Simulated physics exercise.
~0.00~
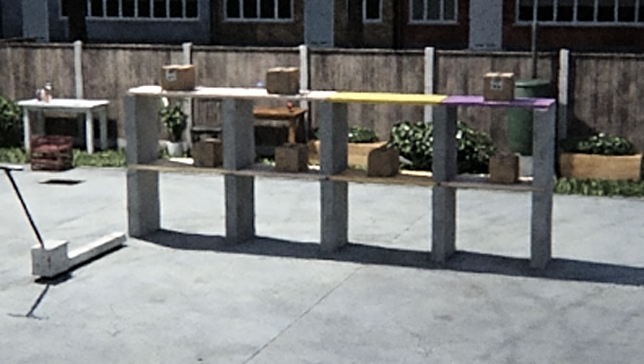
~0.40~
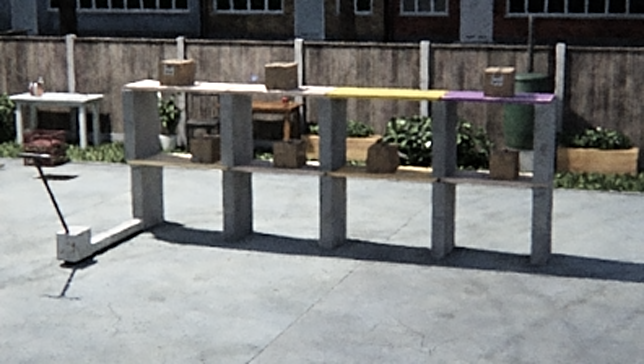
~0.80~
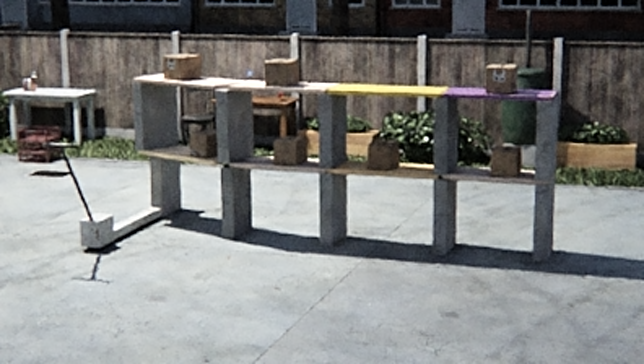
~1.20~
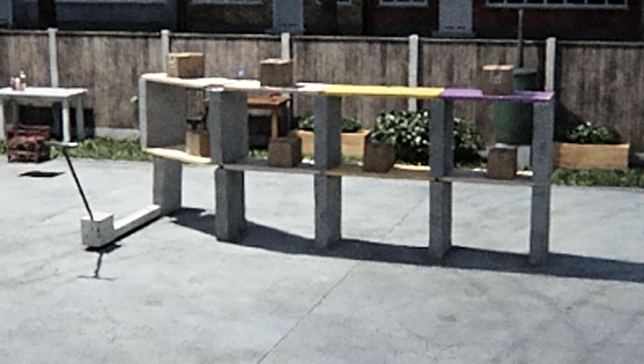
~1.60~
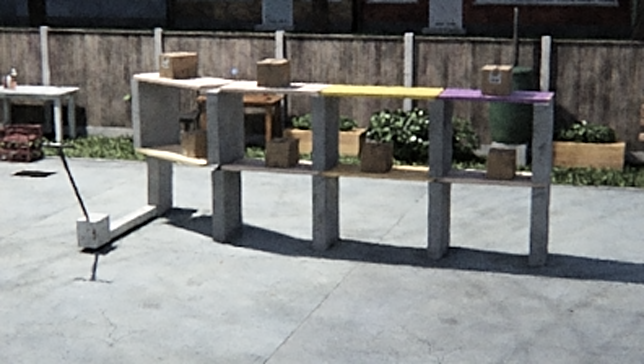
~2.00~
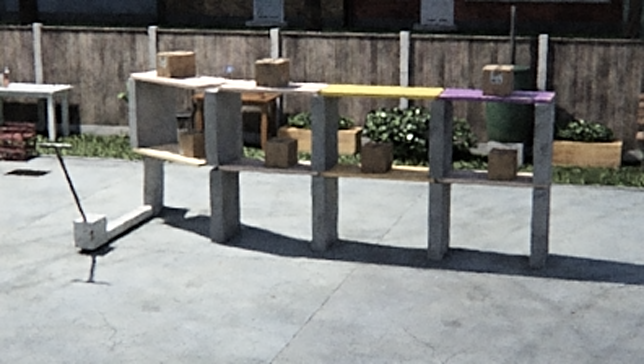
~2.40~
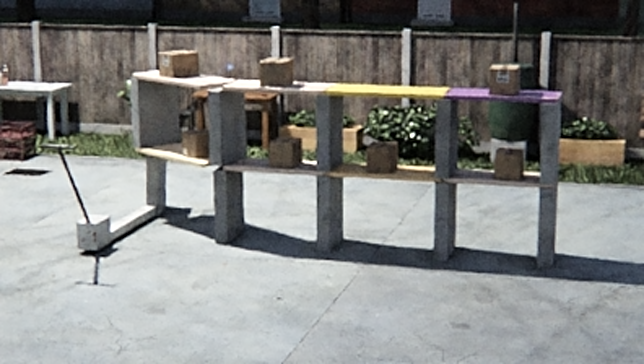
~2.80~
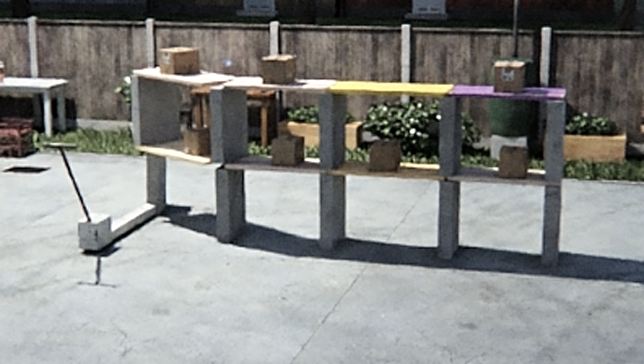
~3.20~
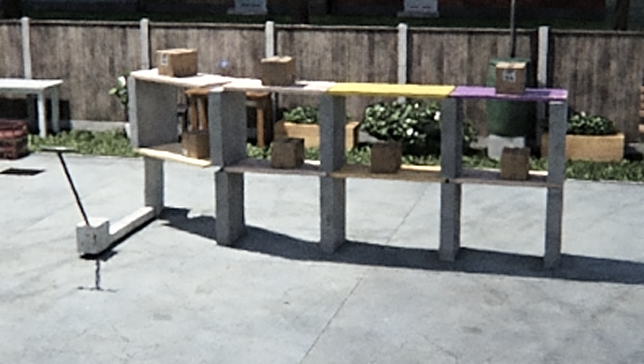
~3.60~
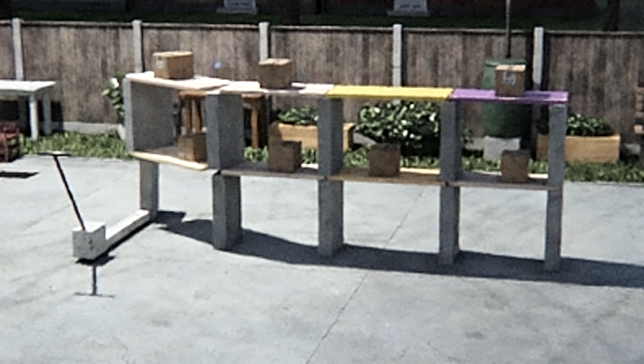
A loaded two-tier shelf shifts at its left end as a jack pushes in, but stays standing.
